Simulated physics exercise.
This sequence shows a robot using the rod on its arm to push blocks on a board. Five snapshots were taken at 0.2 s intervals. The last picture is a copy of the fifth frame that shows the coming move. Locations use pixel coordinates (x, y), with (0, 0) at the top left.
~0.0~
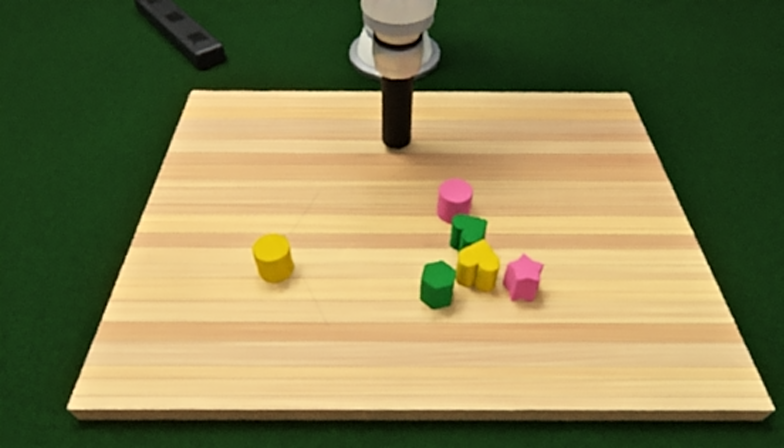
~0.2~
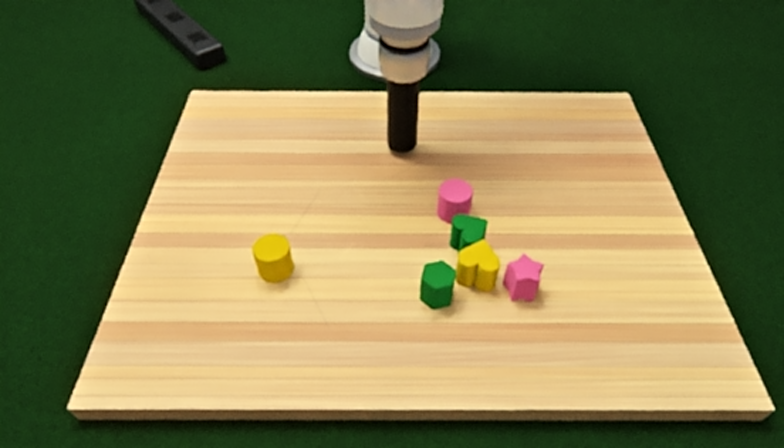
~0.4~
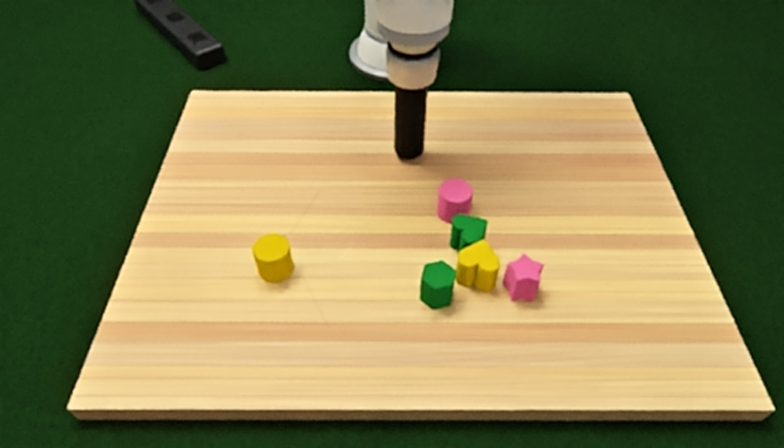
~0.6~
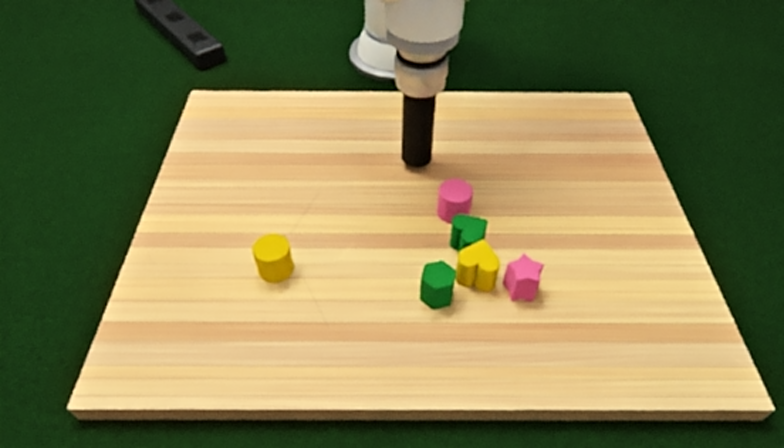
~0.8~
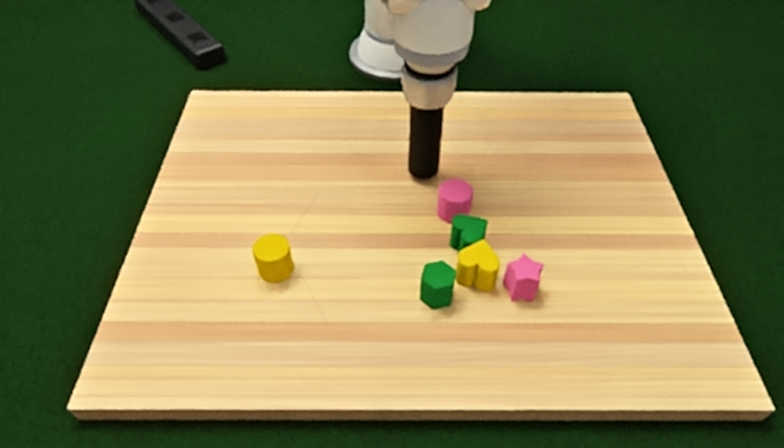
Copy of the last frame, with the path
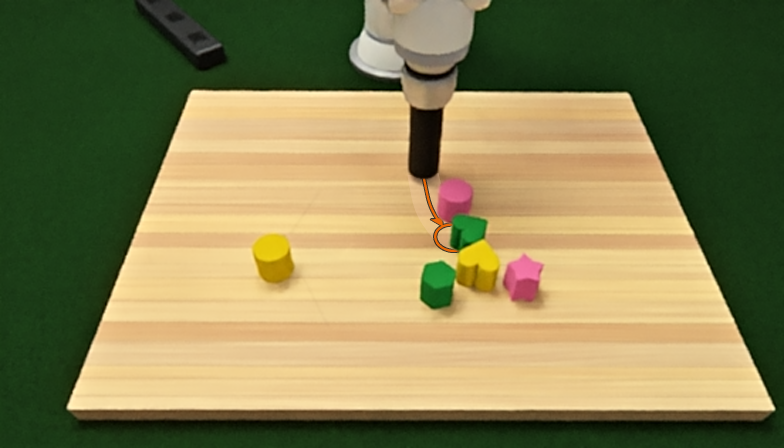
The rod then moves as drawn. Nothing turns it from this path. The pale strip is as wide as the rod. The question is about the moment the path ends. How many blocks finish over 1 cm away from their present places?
I count three at least.
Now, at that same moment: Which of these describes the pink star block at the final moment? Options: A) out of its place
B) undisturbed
The answer is B.
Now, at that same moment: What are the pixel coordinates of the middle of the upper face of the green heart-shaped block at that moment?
It is at (484, 237).
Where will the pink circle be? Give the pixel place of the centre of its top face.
It will end up at (489, 209).
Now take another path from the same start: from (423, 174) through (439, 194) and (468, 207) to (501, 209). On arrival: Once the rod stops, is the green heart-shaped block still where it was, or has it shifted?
That block ends up displaced.
The line goes from (423, 174) via (430, 206), ending at (452, 238).
On the path given first. One third of the way, rod (428, 189); nothing pushed yet.
Two thirds of the way, rod (437, 212); pink circle (472, 203).
At the end, rod (453, 232); green hexagon unmoved; pink circle (489, 209); green heart-shaped block (484, 237); yellow heart-shaped block (488, 265), turned 35° clockwise; pink star block unmoved.
